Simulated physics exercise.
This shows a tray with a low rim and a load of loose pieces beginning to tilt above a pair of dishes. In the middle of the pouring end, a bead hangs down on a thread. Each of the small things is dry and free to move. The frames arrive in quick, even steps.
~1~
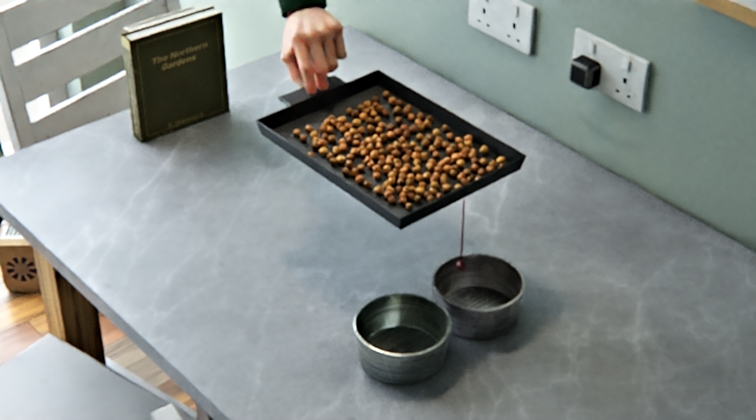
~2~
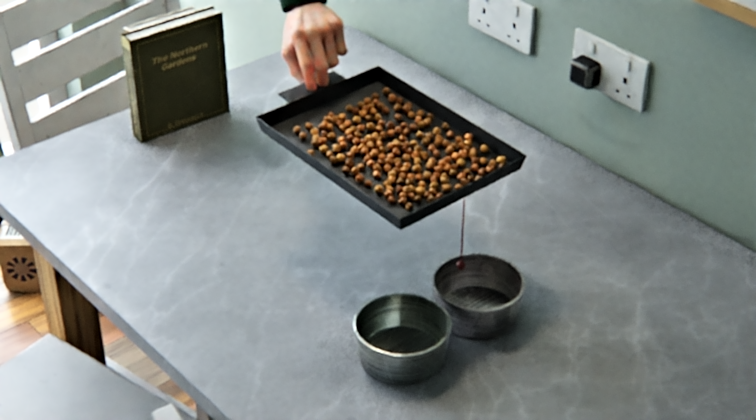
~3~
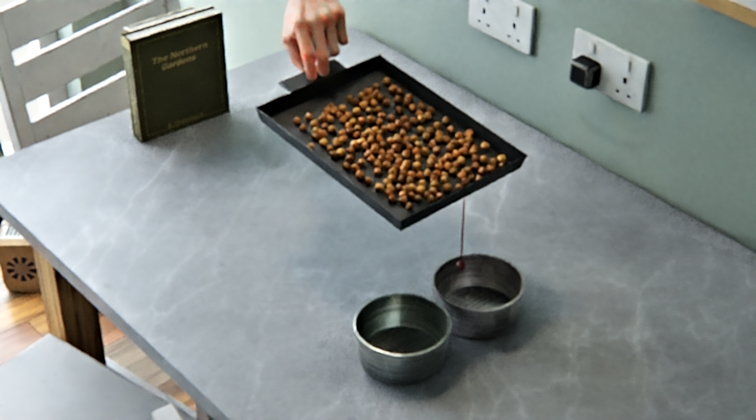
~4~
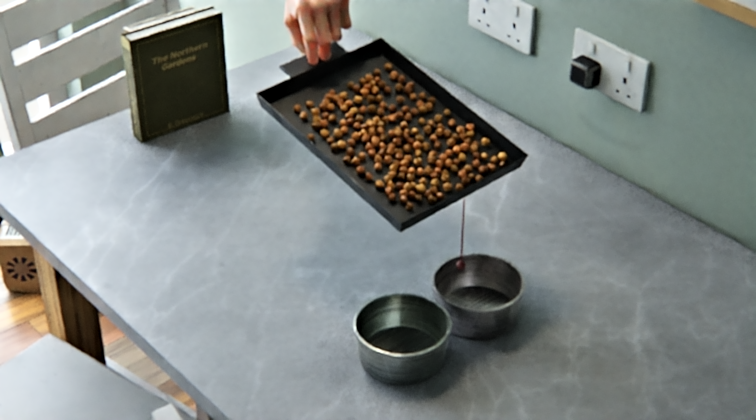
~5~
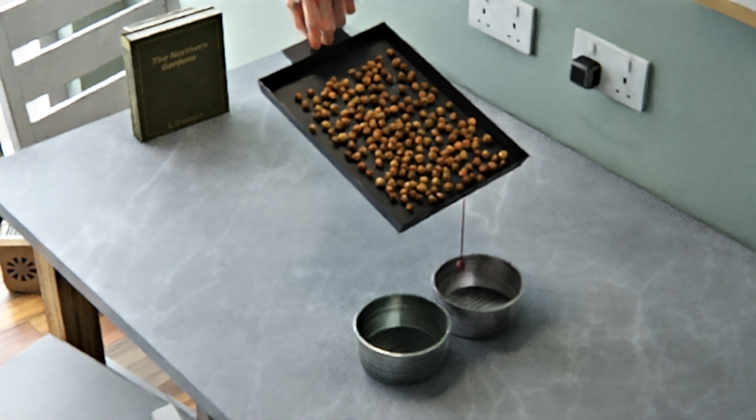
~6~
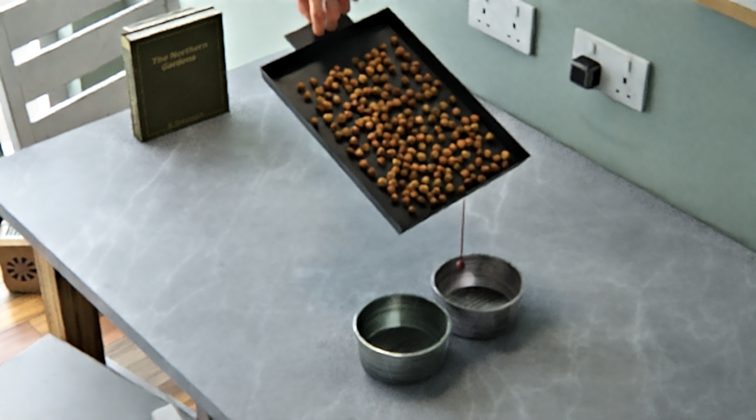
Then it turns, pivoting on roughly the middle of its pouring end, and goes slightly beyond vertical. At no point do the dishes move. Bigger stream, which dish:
Left.
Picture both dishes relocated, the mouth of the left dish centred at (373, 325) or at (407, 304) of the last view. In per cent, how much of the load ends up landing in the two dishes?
Well, you'd get about 40 per cent and then about 50 per cent.
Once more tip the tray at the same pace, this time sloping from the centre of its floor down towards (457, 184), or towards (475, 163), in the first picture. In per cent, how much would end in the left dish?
Somewhere close to 0 % the first time, 0 % the second.
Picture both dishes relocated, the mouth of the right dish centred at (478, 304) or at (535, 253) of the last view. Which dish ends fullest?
The first try: The right dish. The second: The left one.
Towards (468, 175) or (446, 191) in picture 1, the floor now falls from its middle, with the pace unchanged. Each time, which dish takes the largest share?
The rightmost dish, then the rightmost dish.
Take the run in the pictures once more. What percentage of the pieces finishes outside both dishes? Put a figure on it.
That comes to some 30 per cent.
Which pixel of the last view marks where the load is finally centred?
Somewhere around (440, 344) in the last picture.
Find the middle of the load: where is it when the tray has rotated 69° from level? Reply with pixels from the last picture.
I'd put the middle close to (438, 170).
Soon, tray tipped steeply; nearly all on the tray; a stray few in the air.
A while on, tray tipped past a quarter turn; most on the tray; a small part in the left dish; a stray few in the right dish; a stray few outside both; a small part in the air.
Towards the end, tray tipped past a quarter turn; about half in the left dish; about a quarter in the right dish; about a third outside both.
Finally, tray tipped past a quarter turn; about half in the left dish; about a quarter in the right dish; about a third outside both.
